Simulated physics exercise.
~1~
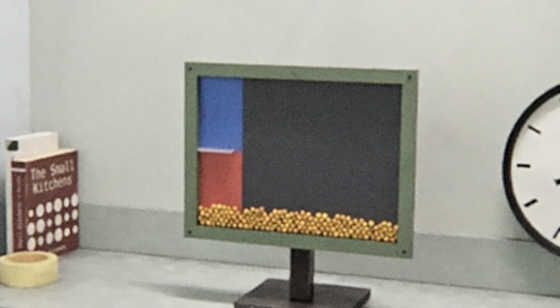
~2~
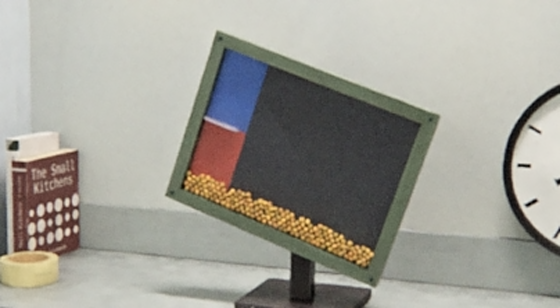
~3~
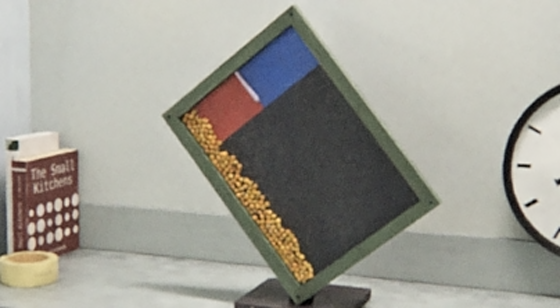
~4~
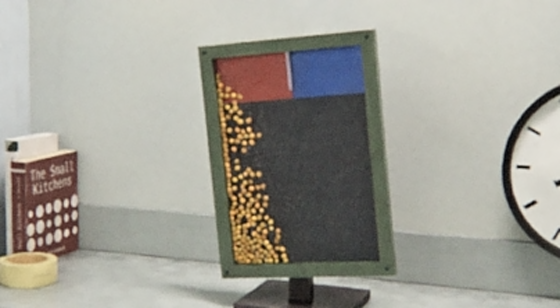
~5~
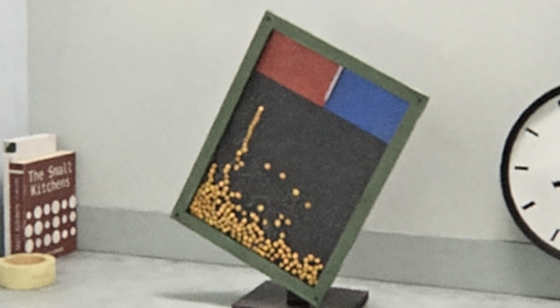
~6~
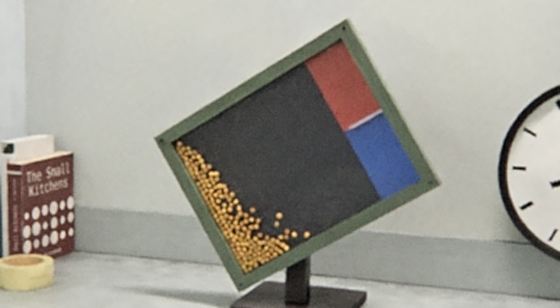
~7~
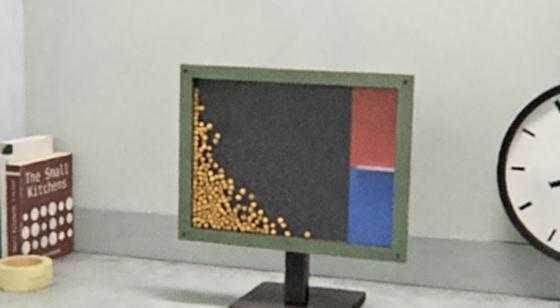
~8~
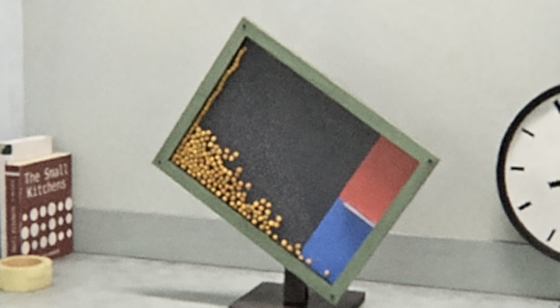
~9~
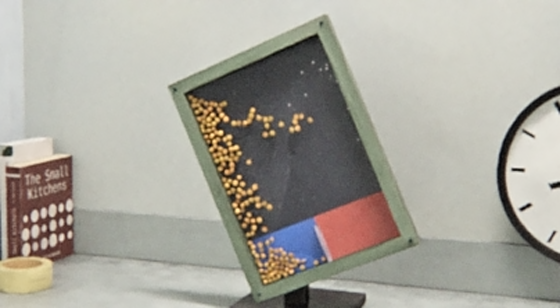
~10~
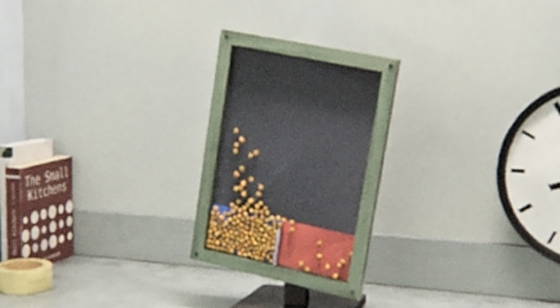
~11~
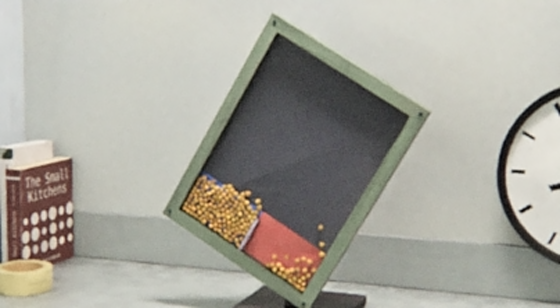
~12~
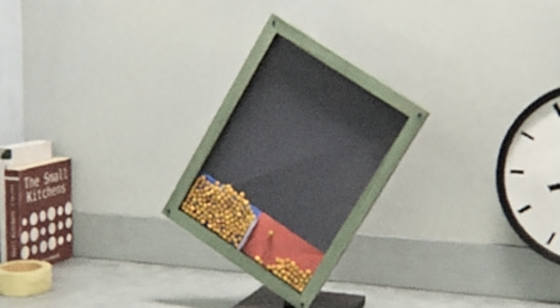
A shallow green-framed case on a stand, between a book with a roll of tape and a wall clock, holds a layer of small golden balls along its bottom, with blue and red pockets at the left. It turns clockwise, carrying the pockets over the top while the balls slide and tumble along the lower-left side. As the pockets swing down the right side, the balls heap in the opposite corner. They then spill down the left edge into the pockets arriving underneath. The case stops tilted, with most balls packed in blue and a smaller group resting in red.
